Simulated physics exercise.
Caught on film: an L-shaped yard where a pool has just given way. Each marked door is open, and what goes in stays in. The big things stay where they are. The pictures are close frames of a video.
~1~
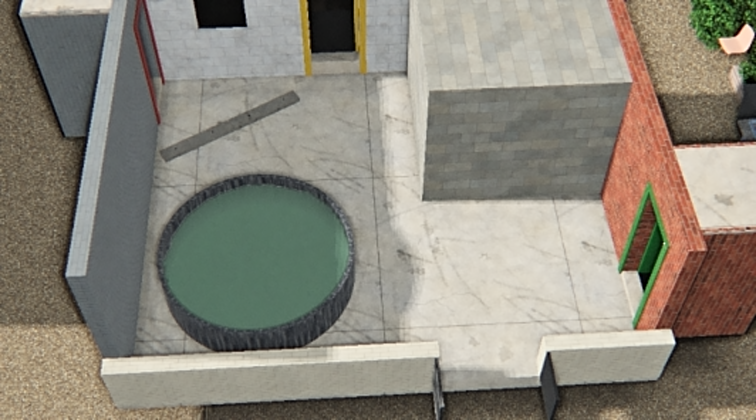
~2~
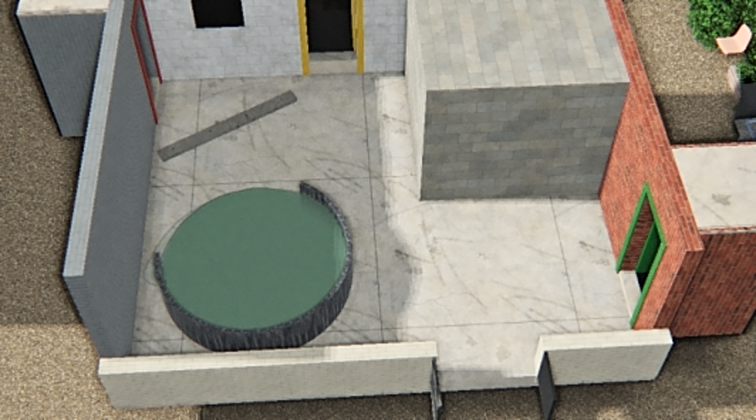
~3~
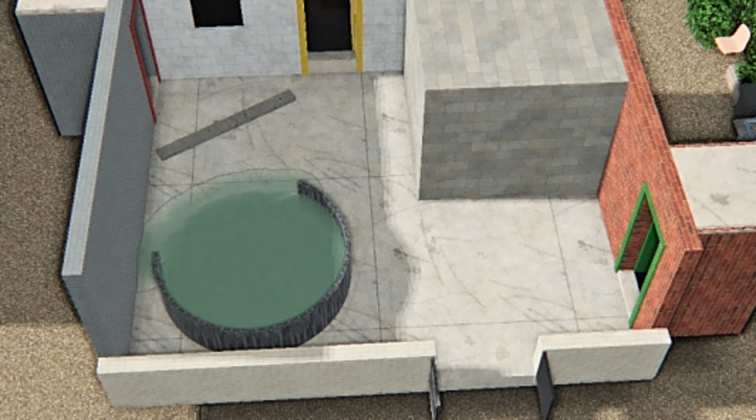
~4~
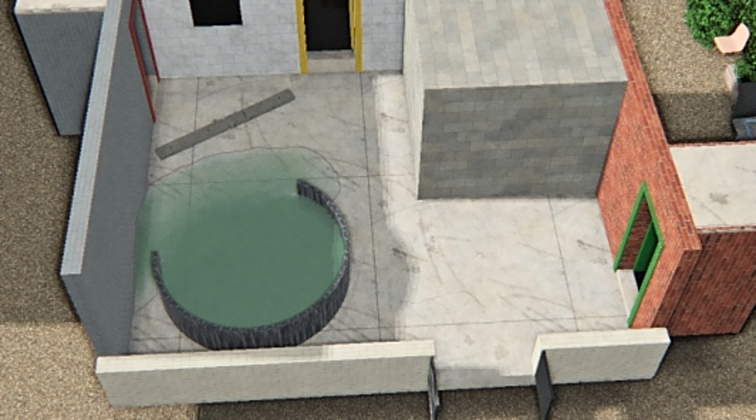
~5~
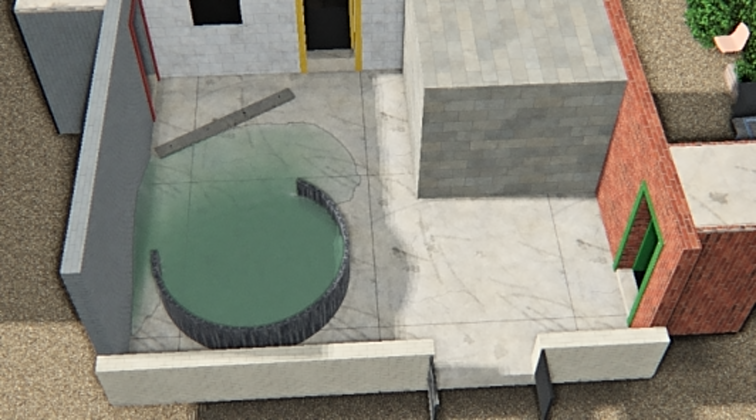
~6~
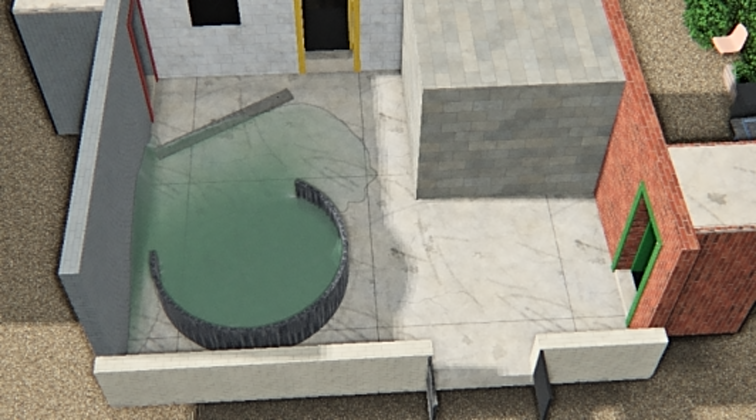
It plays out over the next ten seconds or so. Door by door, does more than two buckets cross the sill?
One by one: The yellow door admits no more than that; the green door admits no more than that; the red door lets in a lot.
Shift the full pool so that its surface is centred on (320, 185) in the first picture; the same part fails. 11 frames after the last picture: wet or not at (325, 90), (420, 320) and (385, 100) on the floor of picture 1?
One after the other: Wet, no water, covered.
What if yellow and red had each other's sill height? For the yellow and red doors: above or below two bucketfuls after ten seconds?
One by one: The yellow door goes over, the red door floods.
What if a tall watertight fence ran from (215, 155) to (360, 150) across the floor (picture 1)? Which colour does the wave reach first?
That is the red-painted one.
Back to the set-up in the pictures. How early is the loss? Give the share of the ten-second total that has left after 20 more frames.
About 20 per cent.
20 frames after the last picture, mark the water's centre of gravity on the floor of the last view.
Roughly at (257, 173).
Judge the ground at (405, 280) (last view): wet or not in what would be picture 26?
Verdict: Free of water.
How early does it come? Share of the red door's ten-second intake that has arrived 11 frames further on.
Some 10 per cent.
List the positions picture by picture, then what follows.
In the first picture, the pool at (256, 252) is whole and still.
In the second picture, water pours out on the pool's far side and has run to (156, 281).
In the third picture, water pours out on the pool's far side and has run to (138, 288).
In the fourth picture, water pours out on the pool's far side and has run to (135, 307).
In the fifth picture, water pours out on the pool's far side and has run to (331, 141).
In the sixth picture, the front is at (325, 114), out from the gap on the pool's far side.
A moment on, water covers 45 % of the floor; the yellow door wet at the sill, nothing in, the green door not reached, the red door wet at the sill, nothing in.
Next, water covers 45 % of the floor; the yellow door wet at the sill, nothing in, the green door not reached, the red door under two buckets in.
Then, water covers 55 % of the floor; the yellow door wet at the sill, nothing in, the green door not reached, the red door far over two buckets in.
Later, water covers 80 % of the floor; the yellow door wet at the sill, nothing in, the green door not reached, the red door far over two buckets in.
In the end, water covers 95 % of the floor; the yellow door wet at the sill, nothing in, the green door under two buckets in, the red door far over two buckets in.
